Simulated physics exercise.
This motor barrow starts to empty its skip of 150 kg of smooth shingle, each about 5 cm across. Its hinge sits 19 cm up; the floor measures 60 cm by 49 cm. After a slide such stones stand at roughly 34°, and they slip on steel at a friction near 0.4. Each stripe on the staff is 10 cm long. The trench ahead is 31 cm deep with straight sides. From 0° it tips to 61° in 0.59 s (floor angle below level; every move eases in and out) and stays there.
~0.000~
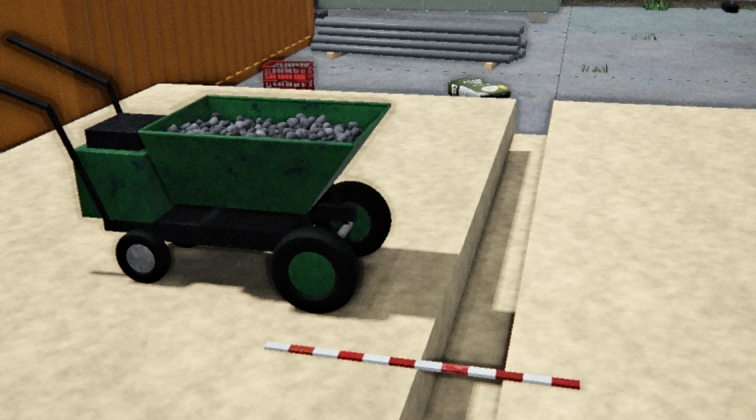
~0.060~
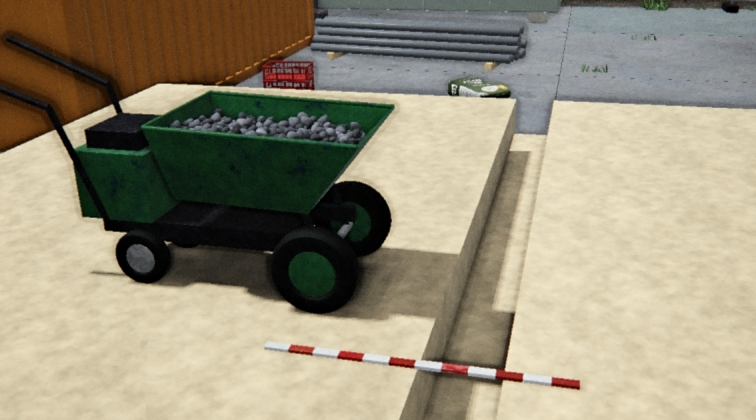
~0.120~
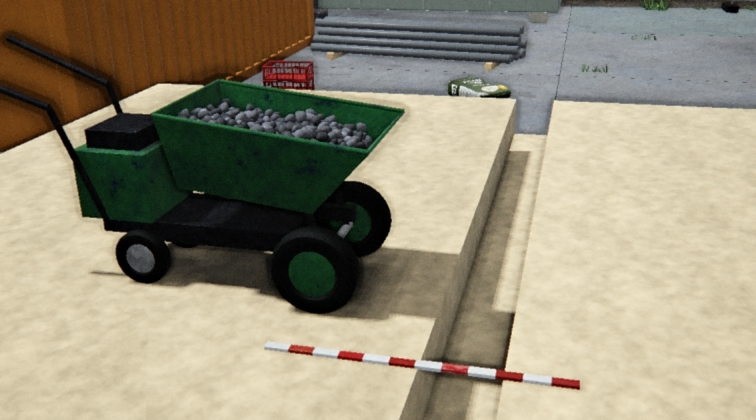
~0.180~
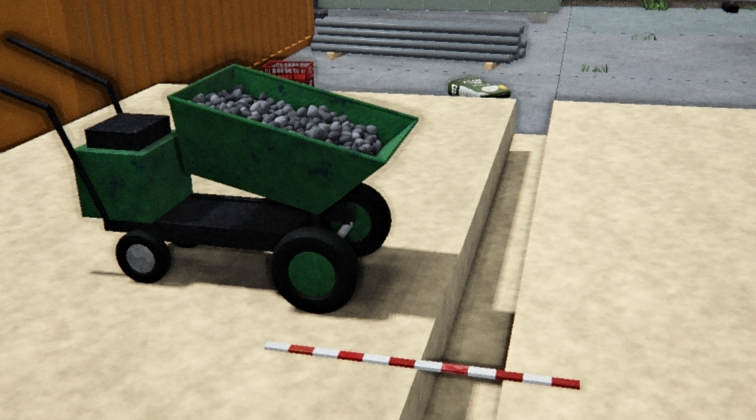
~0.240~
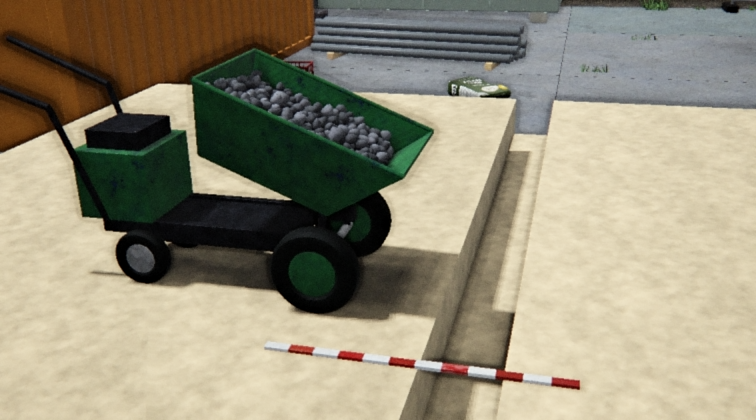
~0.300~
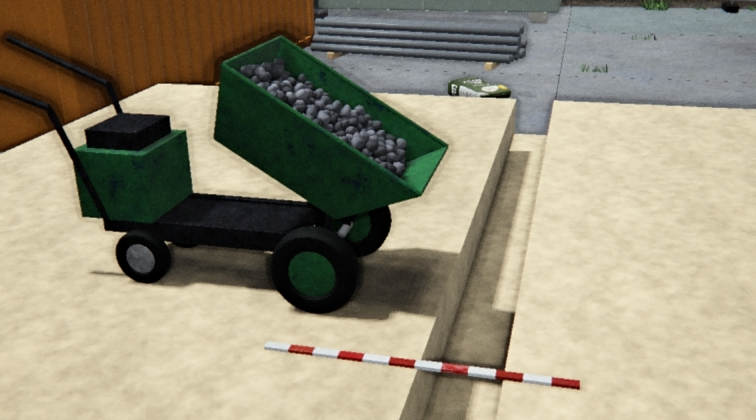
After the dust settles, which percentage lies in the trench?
Roughly 39 per cent ends in the trench.
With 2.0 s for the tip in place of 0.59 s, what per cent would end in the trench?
It would be near 60 per cent.
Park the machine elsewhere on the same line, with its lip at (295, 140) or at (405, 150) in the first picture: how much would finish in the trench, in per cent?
Near 65 per cent from the first place, 15 from the second.
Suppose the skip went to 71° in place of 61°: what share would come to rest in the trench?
In that case some 40 per cent.
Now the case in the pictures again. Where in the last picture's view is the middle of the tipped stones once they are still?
Their middle is at about (543, 298).
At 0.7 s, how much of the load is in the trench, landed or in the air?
About 10 per cent by then.
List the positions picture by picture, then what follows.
The skip is at 0°, its lip at (353, 146); the top of the load is at (288, 126), in the first picture.
Lip at (357, 148), floor tilted 2°, highest stones at (249, 125); the stones move at 0.4 m/s on average, in the second picture.
The skip is at 7°, its lip at (369, 153); the top of the load is at (225, 113); the stones move at 0.9 m/s on average, in the third picture.
The skip is at 14°, its lip at (385, 163); the top of the load is at (234, 99); the stones move at 1.2 m/s on average, in the fourth picture.
The skip is at 22°, its lip at (403, 177); the top of the load is at (246, 84); the stones move at 1.4 m/s on average, in the fifth picture.
The skip is at 31°, its lip at (421, 195); the top of the load is at (269, 71); the stones move at 1.5 m/s on average, in the sixth picture.
After 0.4 s the floor is at 51°; 100 % in the skip; the foremost stones are at (431, 209).
After 0.7 s the floor is at 61°; 89 % in the skip, 10 % in the trench, 1 % past the trench; the foremost stones are at (521, 266).
After 1.0 s the floor is at 61°; 38 % in the skip, 15 % in the trench, 47 % past the trench; the foremost stones are at (716, 325).
After 3.0 s the floor is at 61°; 11 % in the skip, 39 % in the trench, 49 % past the trench; the foremost stones are past the picture's edge.
